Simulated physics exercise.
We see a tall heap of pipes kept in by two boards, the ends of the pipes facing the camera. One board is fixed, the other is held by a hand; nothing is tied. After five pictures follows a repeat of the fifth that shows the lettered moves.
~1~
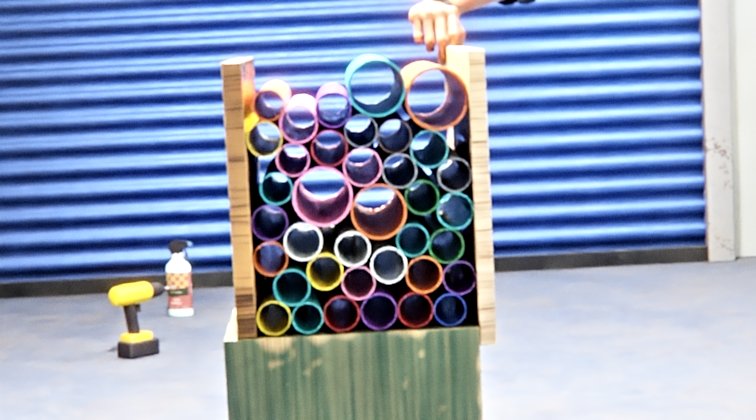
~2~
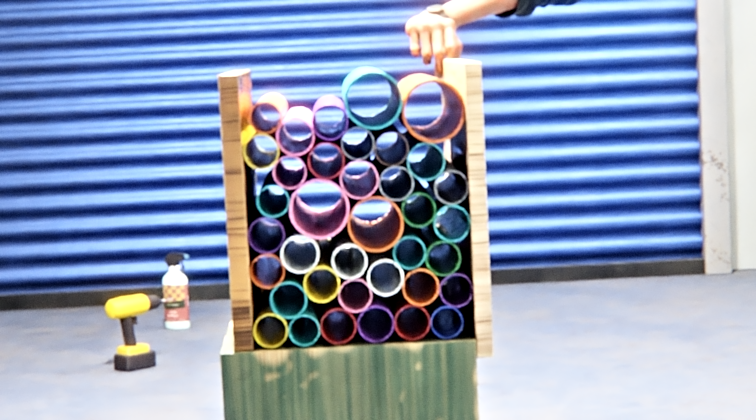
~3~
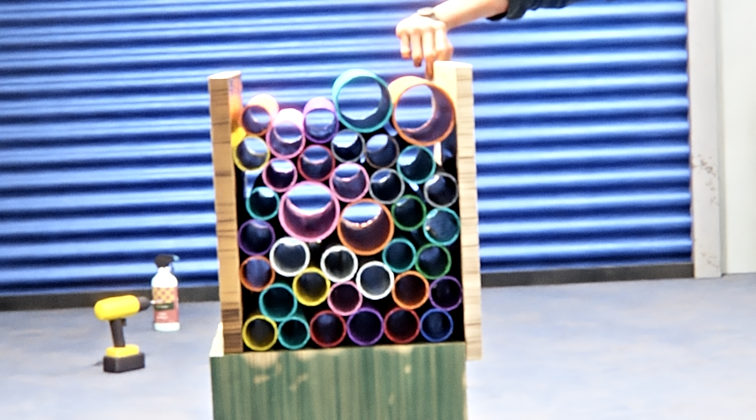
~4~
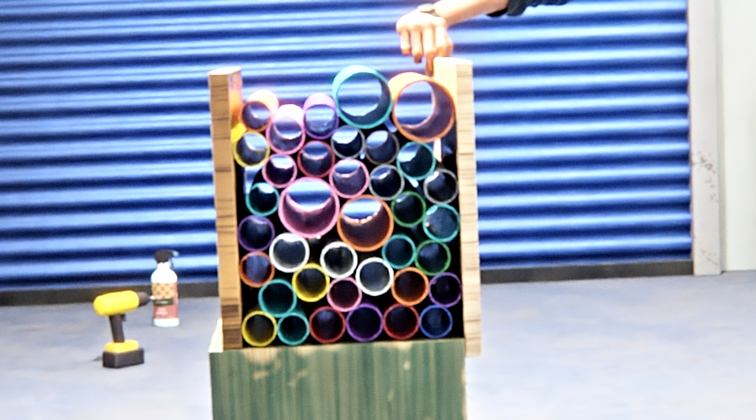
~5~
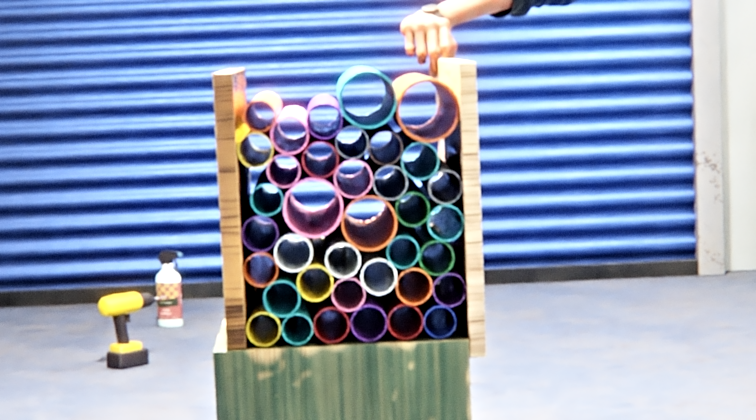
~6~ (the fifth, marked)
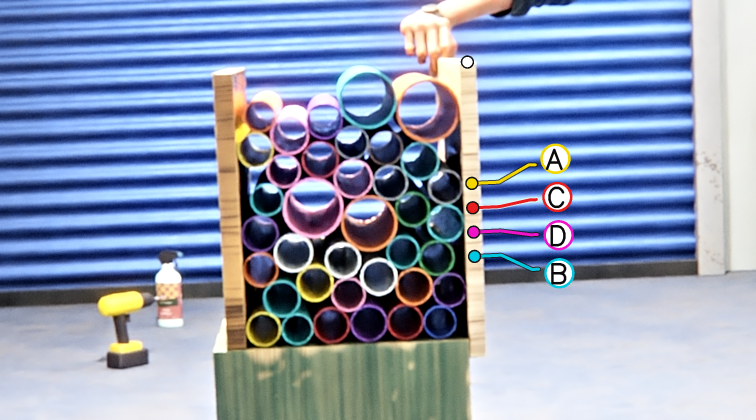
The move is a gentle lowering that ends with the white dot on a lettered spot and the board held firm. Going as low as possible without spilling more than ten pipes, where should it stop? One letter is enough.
The lowest mark that will do is B.
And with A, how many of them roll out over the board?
It comes to one.
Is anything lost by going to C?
Yes.
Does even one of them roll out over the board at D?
At D: Yes.
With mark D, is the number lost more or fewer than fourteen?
It loses fewer than fourteen.
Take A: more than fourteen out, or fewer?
At A, fewer than fourteen.
On the marked copy, A at (472, 184); B at (474, 257); C at (473, 208); D at (473, 232); the white dot at (467, 62).
Following B. Soon after the start, top of the board (461, 142).
Later, top of the board (465, 233).
In the end, top of the board (466, 256), about seven out over the board.
As for the rest, A one out over the board; C about five out over the board; D about seven out over the board.
